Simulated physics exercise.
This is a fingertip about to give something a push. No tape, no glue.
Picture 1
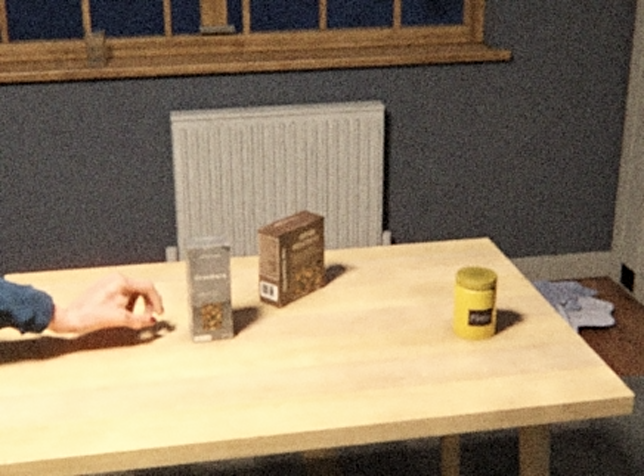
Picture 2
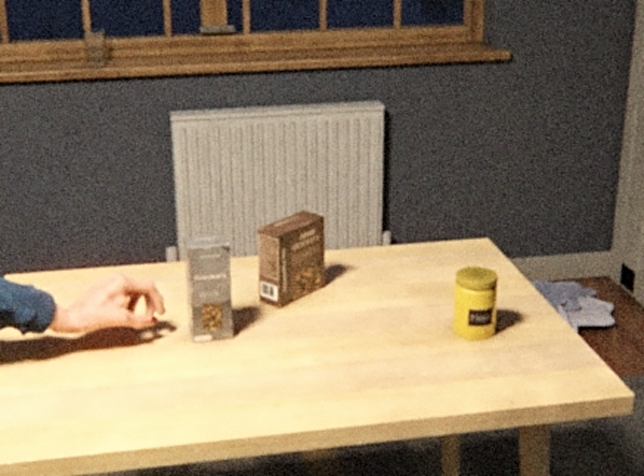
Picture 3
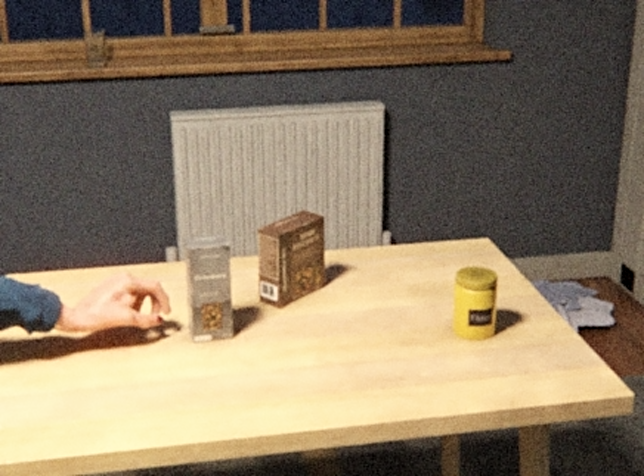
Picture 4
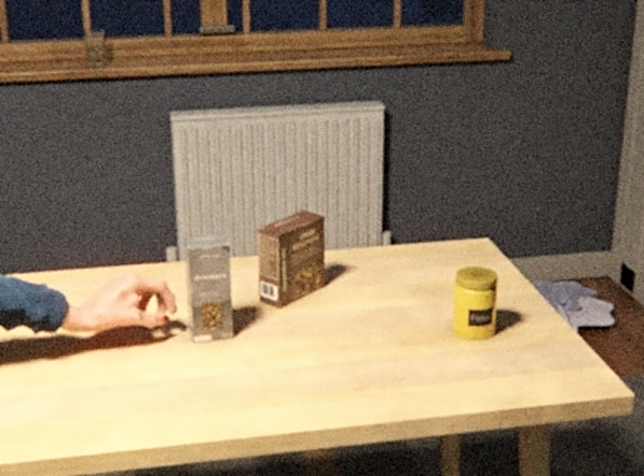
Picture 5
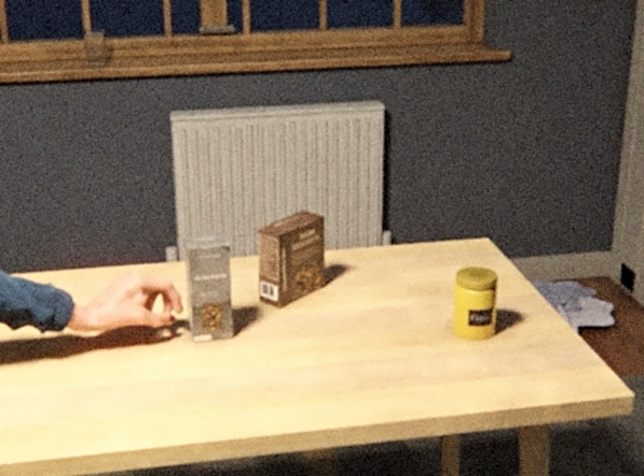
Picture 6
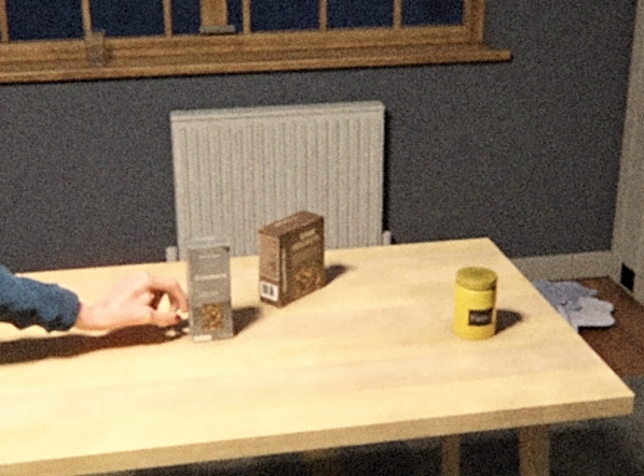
A hand moves slightly right across the wooden table toward the upright grey carton.
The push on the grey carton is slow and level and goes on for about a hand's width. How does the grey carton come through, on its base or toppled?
The grey carton is still upright.
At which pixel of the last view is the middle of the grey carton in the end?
Around (281, 282).
Then, 0.40 s past the last view, grey carton displaced a little near (224, 287).
Then, 0.90 s past the last view, grey carton displaced about its own width near (249, 285).
Then, 1.40 s past the last view, grey carton displaced about its own width near (273, 282).
Finally, moved from the start, grey carton. Final places as the last picture's camera would see them, grey carton near (281, 282).
